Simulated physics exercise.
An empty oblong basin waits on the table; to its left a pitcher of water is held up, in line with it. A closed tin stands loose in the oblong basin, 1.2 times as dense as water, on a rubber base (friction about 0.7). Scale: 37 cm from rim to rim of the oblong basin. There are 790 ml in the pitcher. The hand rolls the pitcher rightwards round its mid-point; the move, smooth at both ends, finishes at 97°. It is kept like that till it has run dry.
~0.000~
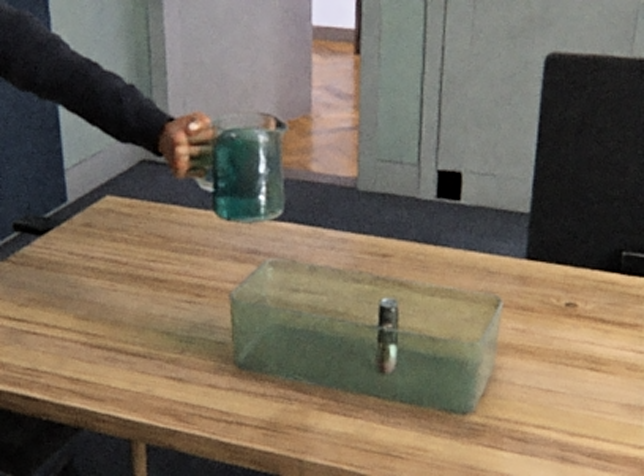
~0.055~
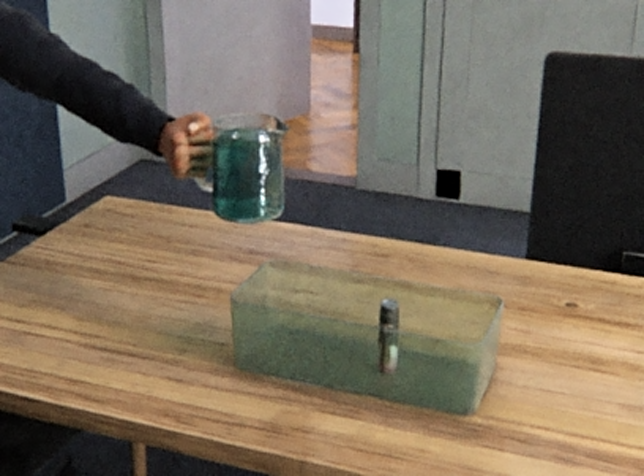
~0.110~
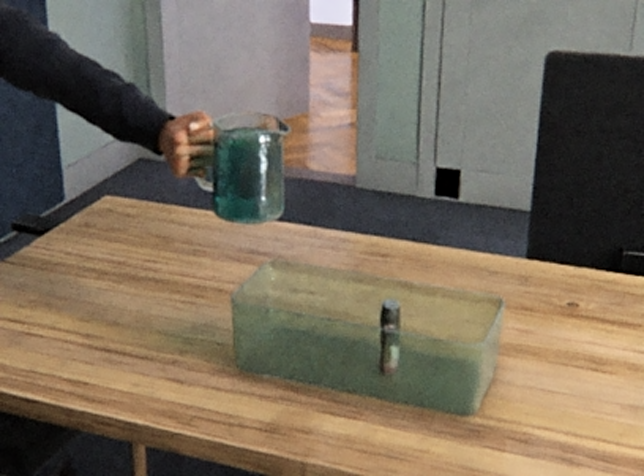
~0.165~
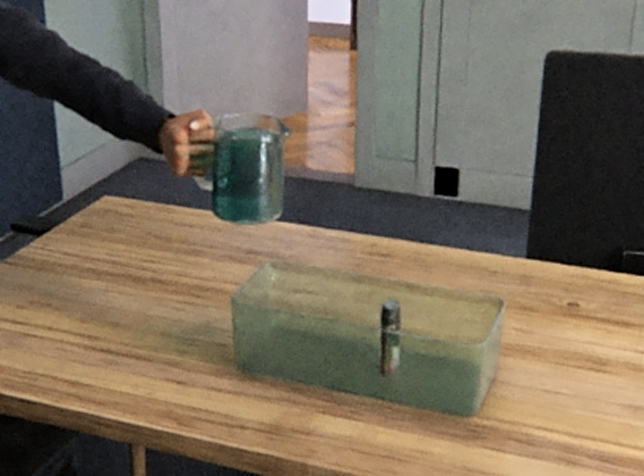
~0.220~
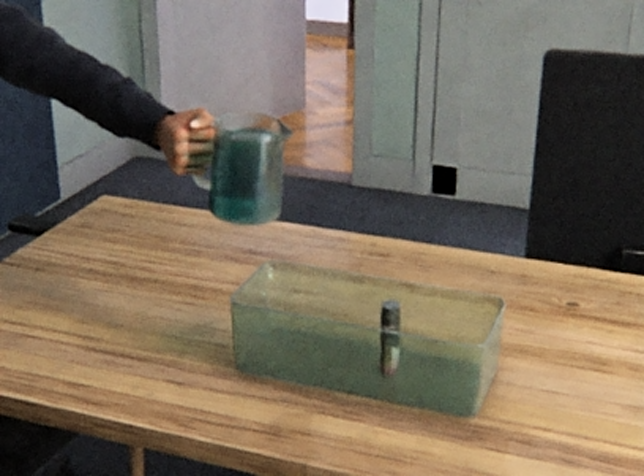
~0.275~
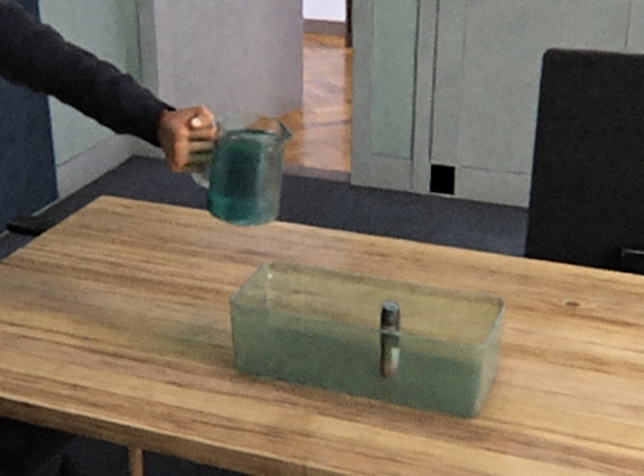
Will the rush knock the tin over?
The tin stays up.
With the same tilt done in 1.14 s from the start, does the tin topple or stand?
The tin keeps standing.
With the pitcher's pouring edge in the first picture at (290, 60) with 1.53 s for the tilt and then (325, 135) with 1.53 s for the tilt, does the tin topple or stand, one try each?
First it stays up; then it goes over.
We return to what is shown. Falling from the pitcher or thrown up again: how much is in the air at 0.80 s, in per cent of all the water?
Near 7 in a hundred.
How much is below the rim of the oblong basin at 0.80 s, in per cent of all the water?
About 1 per cent.
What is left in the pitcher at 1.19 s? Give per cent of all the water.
Some 56 per cent.
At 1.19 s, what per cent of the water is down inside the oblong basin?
Near 26 in a hundred.
By 0.80 s the tilt is 52° and 92 per cent is still to pour; the tin stands where it began.
By 1.19 s the tilt is 86° and 55 per cent is still to pour; the tin stands where it began.
By 1.59 s the tilt is 97° and 14 per cent is still to pour; the tin stands where it began.
By 2.03 s the tilt is 97° and 3 per cent is still to pour; the tin stands where it began.
At rest the tin stands where it began.
